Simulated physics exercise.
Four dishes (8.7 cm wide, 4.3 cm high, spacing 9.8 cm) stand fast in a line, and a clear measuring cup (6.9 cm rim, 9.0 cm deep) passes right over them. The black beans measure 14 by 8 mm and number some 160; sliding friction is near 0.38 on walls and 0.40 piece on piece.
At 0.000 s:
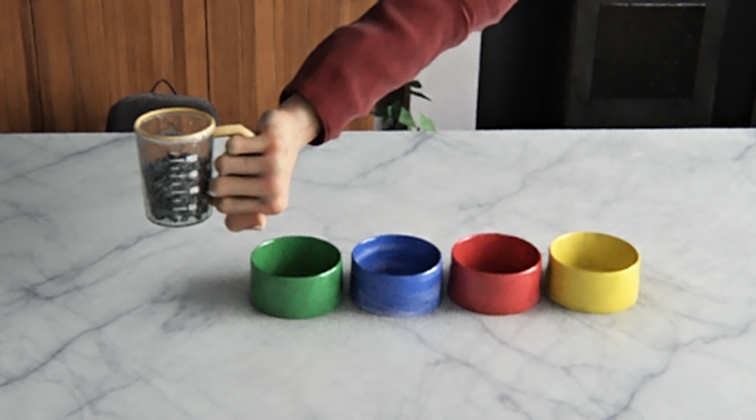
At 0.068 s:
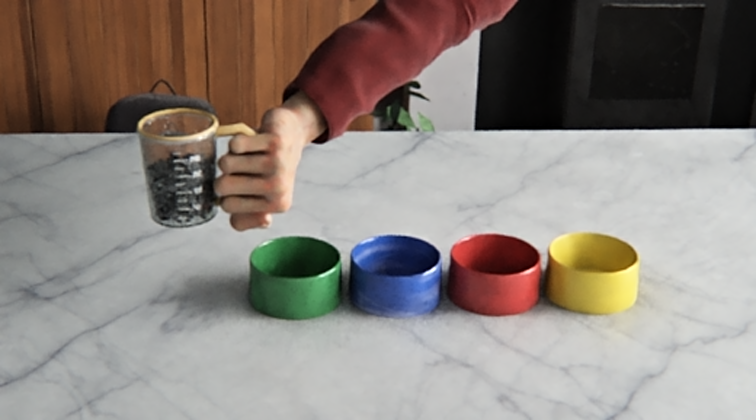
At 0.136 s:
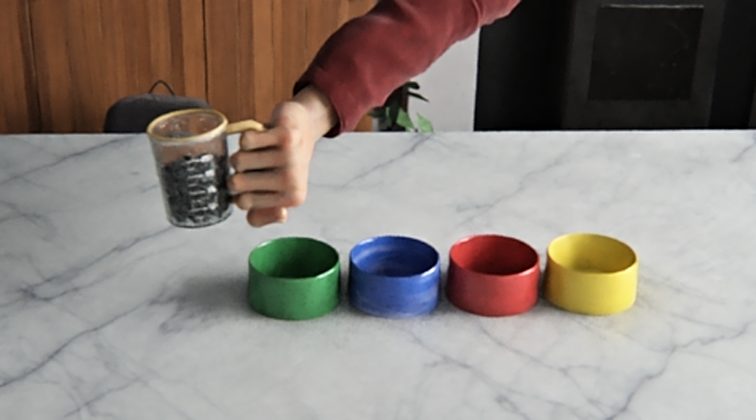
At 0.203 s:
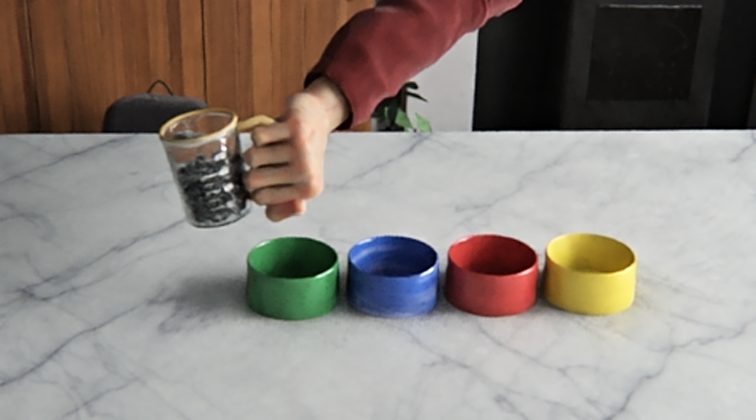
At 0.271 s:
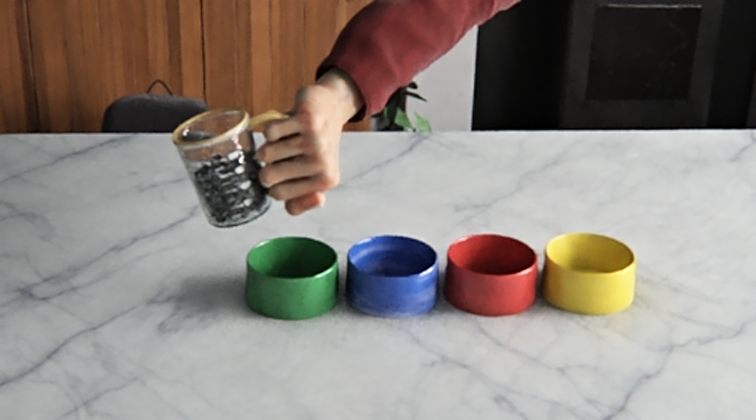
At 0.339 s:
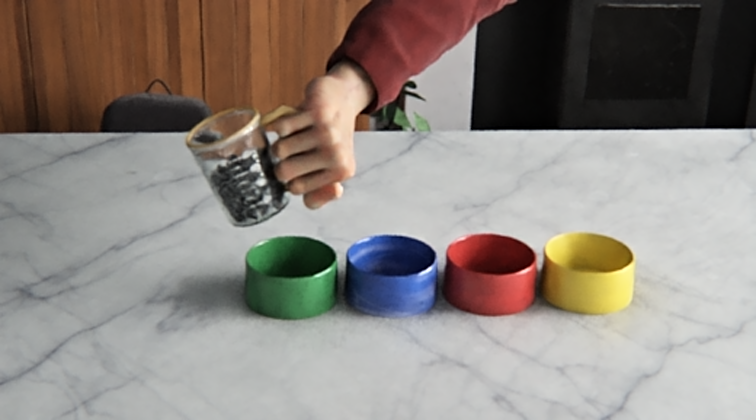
A hand moving a clear measuring cup of black beans rightward while tilting it, above a row of four coloured dishes.
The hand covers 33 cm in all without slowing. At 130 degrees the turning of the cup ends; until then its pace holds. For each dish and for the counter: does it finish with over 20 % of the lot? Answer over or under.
Red over, blue under, green under, yellow under, counter under.
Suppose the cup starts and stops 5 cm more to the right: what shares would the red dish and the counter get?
Red 100; counter 0.
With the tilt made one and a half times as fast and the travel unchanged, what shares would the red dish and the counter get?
Then: Red 0; counter 10.
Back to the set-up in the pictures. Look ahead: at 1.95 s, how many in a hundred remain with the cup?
Some 0 per cent of the load.
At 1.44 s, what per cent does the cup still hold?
About 95 per cent.
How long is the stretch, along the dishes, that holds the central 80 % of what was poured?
About 7 cm.
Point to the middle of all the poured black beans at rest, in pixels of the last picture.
Near (476, 277).
Then, at 1.00 s, tilt 73 degrees; cup holds 100 %.
Then, at 1.44 s, tilt 107 degrees; cup holds 95 %, red 5 %.
Then, at 1.95 s, tilt 130 degrees; cup holds 0 %, red 85 %, blue 5 %.
In the end, at 2.6 s, red 85 %, blue 5 %, green 0 %, yellow 0 %, counter 10 %.
